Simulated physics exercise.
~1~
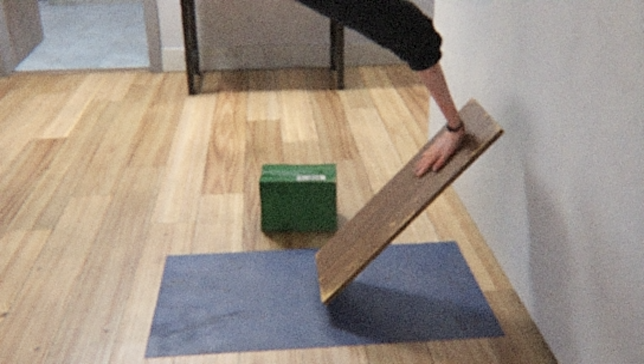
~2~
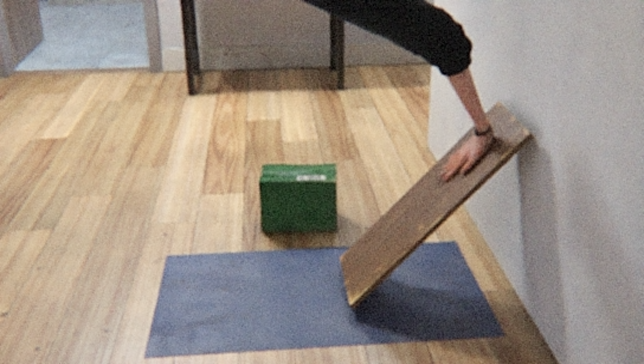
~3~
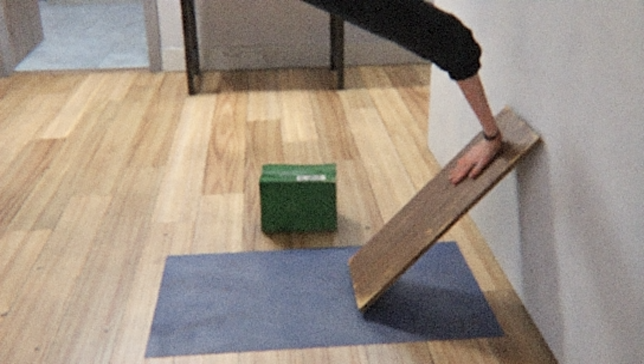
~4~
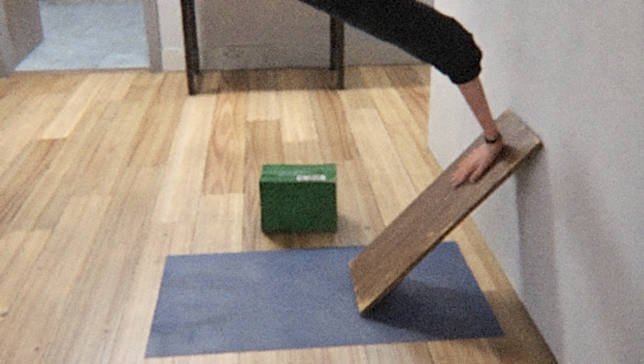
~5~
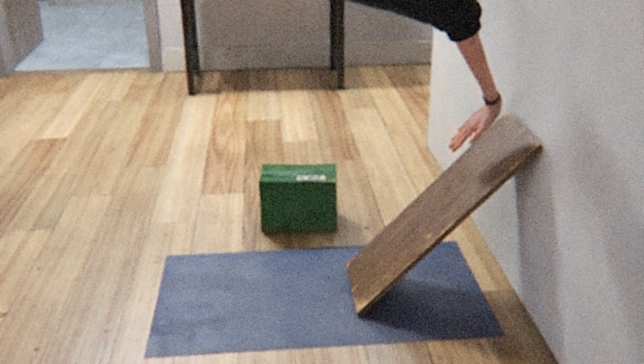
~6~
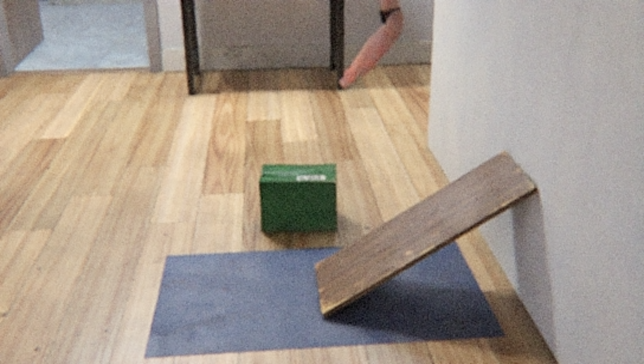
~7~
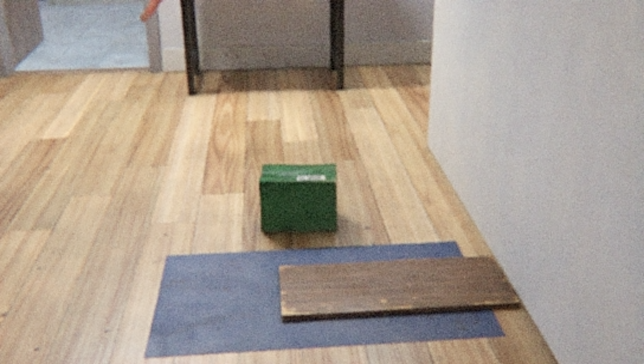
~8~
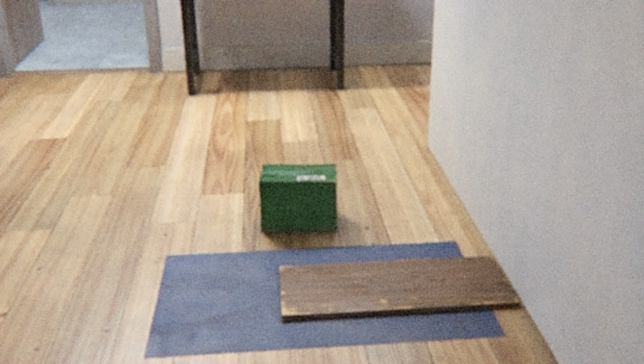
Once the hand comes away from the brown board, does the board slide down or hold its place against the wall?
The brown board slides down, its lower end slipping to the left across the mat until it lies flat on the floor.
